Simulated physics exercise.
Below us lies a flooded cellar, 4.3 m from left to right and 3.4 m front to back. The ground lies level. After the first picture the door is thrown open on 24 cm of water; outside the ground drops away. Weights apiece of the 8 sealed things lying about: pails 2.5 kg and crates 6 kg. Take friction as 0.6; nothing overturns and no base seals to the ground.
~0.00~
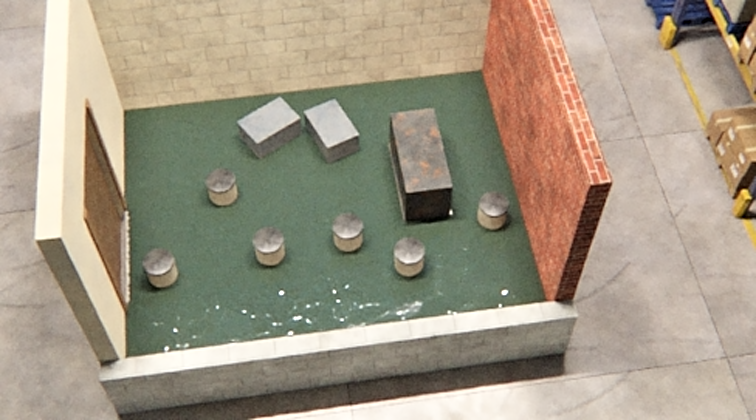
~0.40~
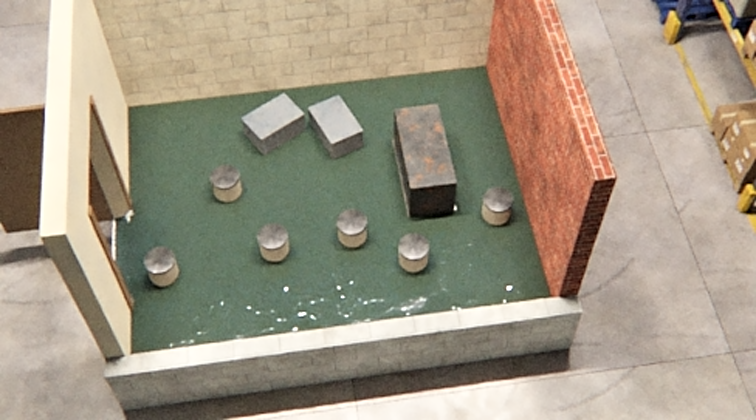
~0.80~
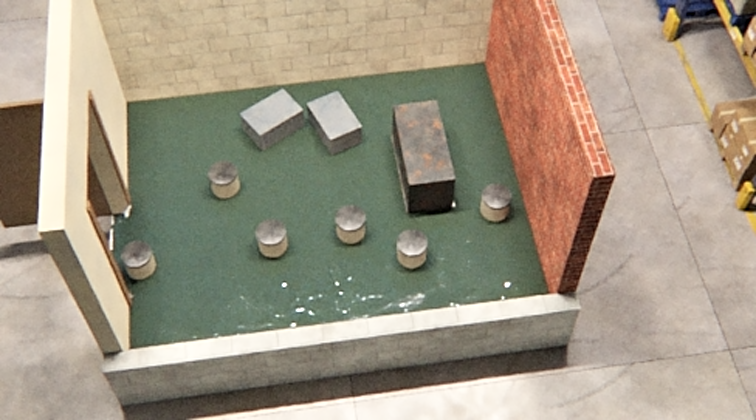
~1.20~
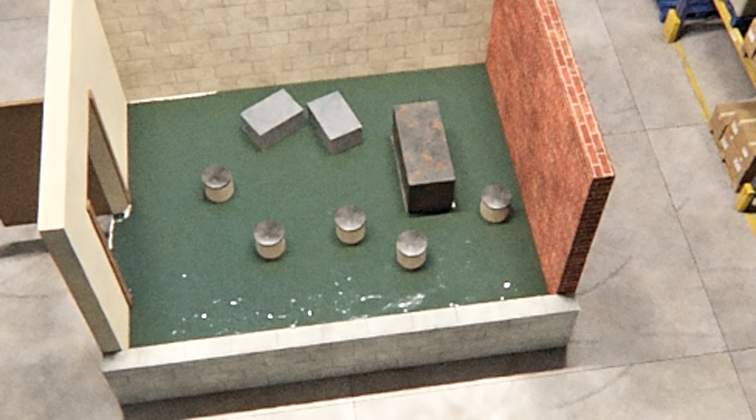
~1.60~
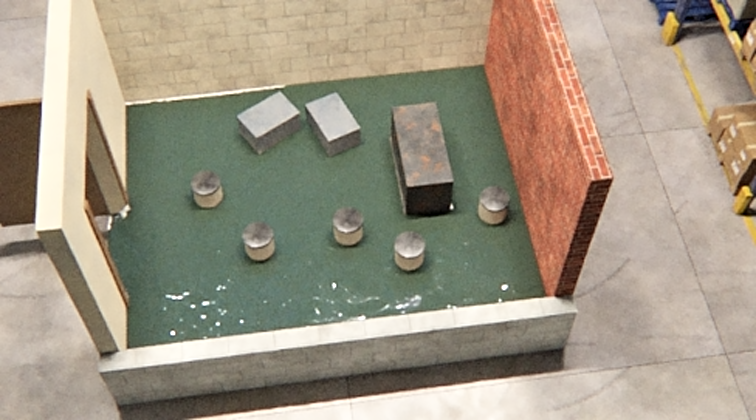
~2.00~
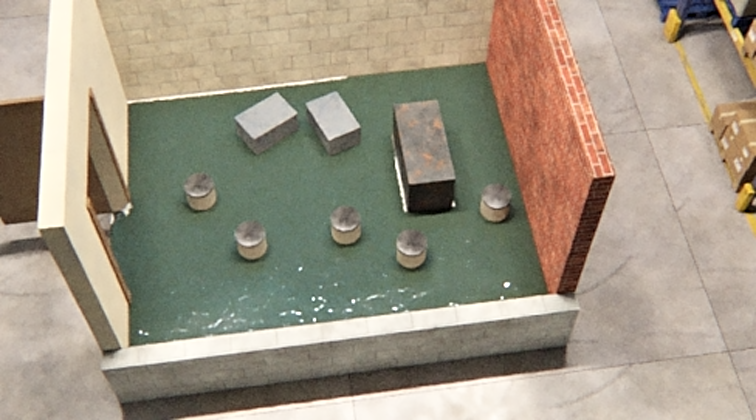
A door opens at left, one pail floats out through it, and others drift left.
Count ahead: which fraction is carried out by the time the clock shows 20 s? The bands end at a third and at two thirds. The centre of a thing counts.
It is two thirds or more.
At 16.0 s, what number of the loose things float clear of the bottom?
I count 3.
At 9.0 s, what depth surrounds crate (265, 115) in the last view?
Roughly 14 cm.
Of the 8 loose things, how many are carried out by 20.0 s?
I count 7.
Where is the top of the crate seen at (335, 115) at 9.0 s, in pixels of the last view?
Around (264, 147).
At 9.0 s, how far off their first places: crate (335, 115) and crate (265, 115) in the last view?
In turn: 80 cm, 120 cm.
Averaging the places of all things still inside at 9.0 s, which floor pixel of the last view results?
Around (295, 227).
After 4.0 s 1 of 8 are out; 7 afloat.
After 9.0 s 3 of 8 are out; 5 afloat.
After 16.0 s 5 of 8 are out; 3 afloat.
After 20.0 s 7 of 8 are out; 1 afloat.
